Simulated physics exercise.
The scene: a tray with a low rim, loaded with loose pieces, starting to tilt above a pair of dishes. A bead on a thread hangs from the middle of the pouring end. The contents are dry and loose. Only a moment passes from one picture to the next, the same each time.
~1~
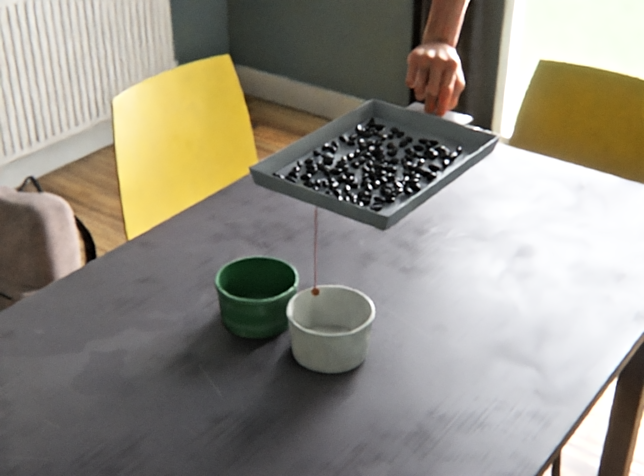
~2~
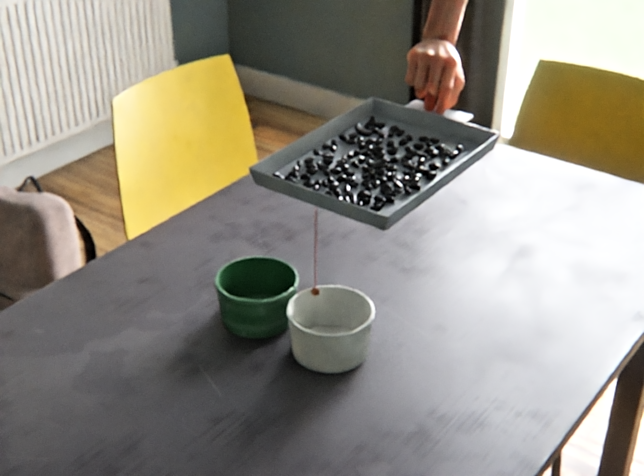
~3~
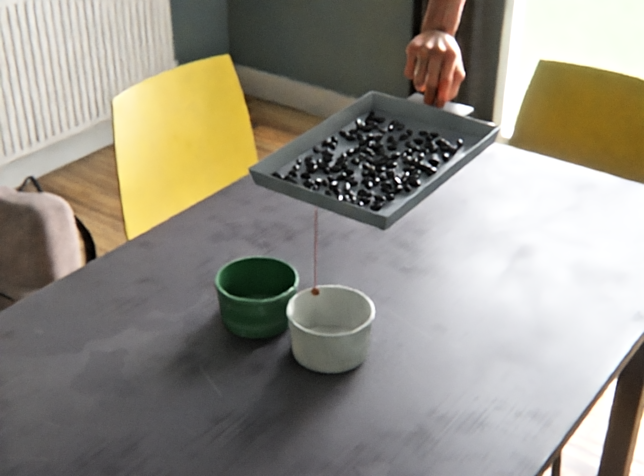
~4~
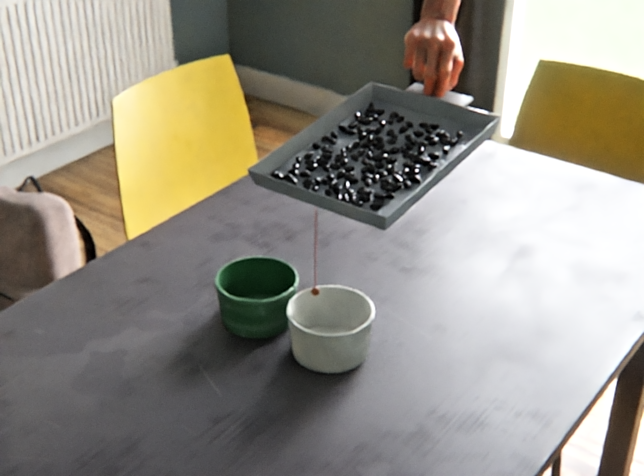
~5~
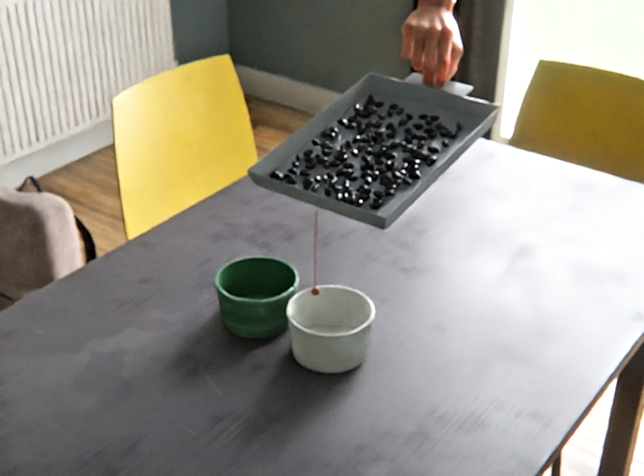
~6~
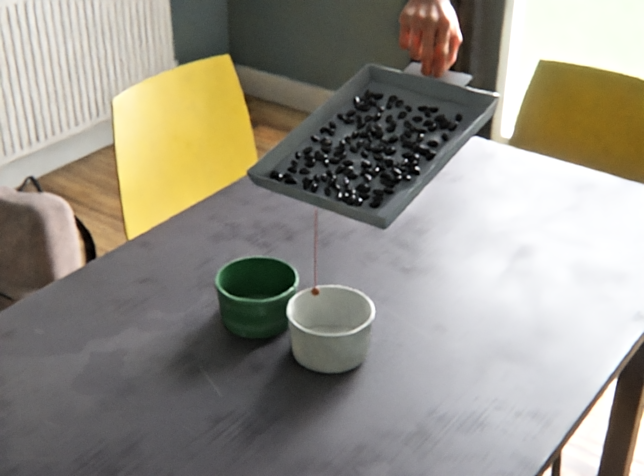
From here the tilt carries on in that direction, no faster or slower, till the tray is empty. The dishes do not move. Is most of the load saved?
The two hold under half of the load.
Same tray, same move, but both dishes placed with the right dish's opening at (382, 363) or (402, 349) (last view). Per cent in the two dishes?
Near 50 % and 20 %.
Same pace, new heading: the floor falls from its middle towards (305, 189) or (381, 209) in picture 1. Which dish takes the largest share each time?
The first try: The dish on the left. The second: The right dish.
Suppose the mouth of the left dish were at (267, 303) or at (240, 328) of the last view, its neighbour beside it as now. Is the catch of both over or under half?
The first try: Most of it. The second: More than half.
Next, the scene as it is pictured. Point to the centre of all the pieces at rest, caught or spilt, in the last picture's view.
At about (268, 373).
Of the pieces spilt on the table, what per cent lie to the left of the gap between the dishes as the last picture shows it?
Near 80 %.
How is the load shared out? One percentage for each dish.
The left dish has 10 per cent, the right dish has 10.
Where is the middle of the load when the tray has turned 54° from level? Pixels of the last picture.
Close to (321, 168).
Just after the last frame, tray tipped steeply; every one on the tray.
A moment on, tray tipped right over; almost all on the tray; just a few in the left dish; just a few outside both.
Further on, tray tipped past a quarter turn; about a tenth in the right dish; about a tenth in the left dish; the larger part outside both.
When it is over, tray tipped past a quarter turn; about a tenth in the right dish; about a tenth in the left dish; the larger part outside both.
